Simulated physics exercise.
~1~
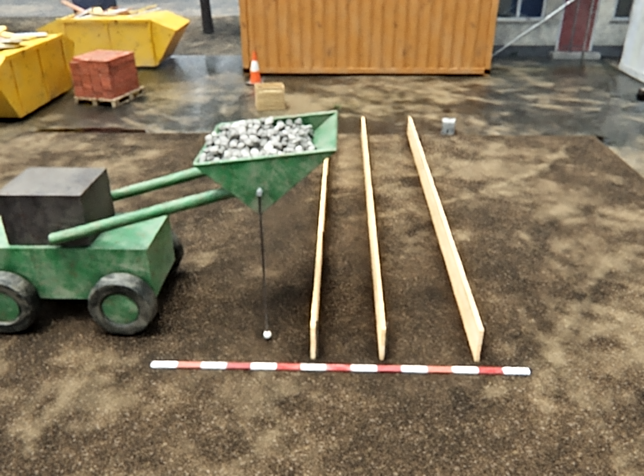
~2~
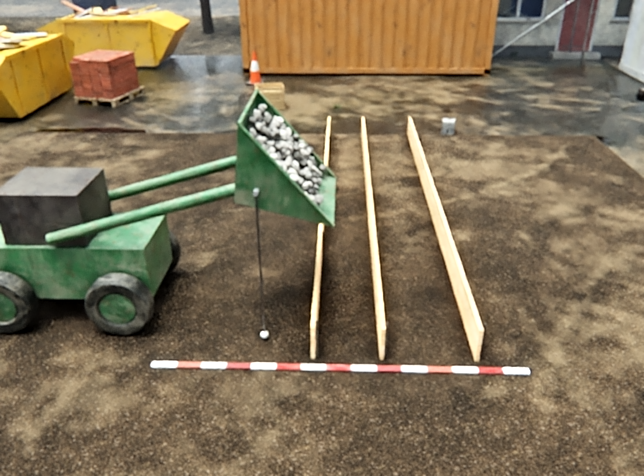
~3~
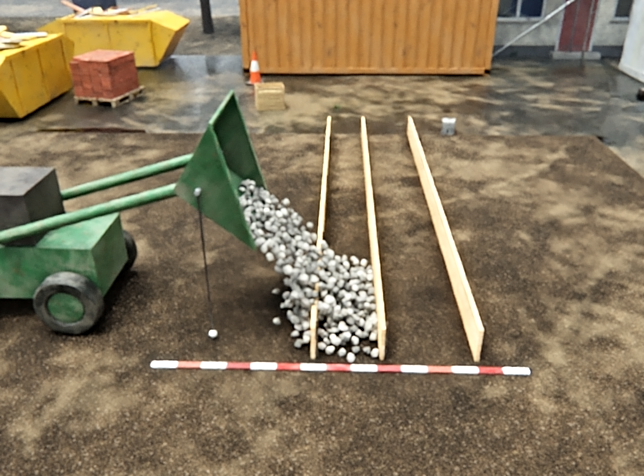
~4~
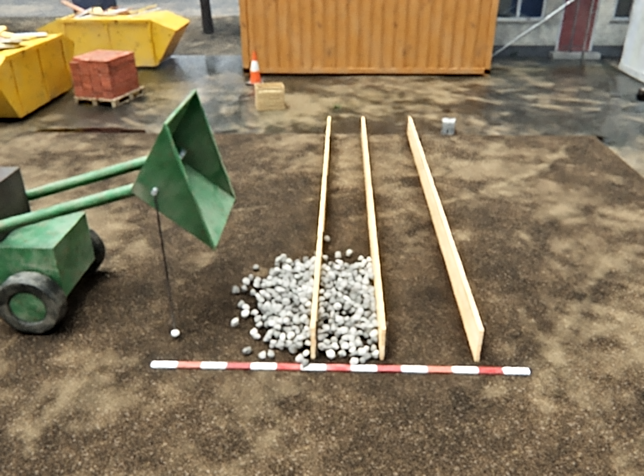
A green wheeled loader holds a raised green bucket of grey stones at the left of a damp yard, seen from above by a still camera. Three upright wooden boards run away from view to its right, behind a red and white striped pole, with yellow skips and an orange container beyond. The bucket tips steeply to the right, and the stones slide toward its lip. As the loader backs away to the left, they pour down over the nearest board. The emptied bucket stays tilted, leaving a low heap split about evenly between the open ground and the near bay, while the far bay stays empty.
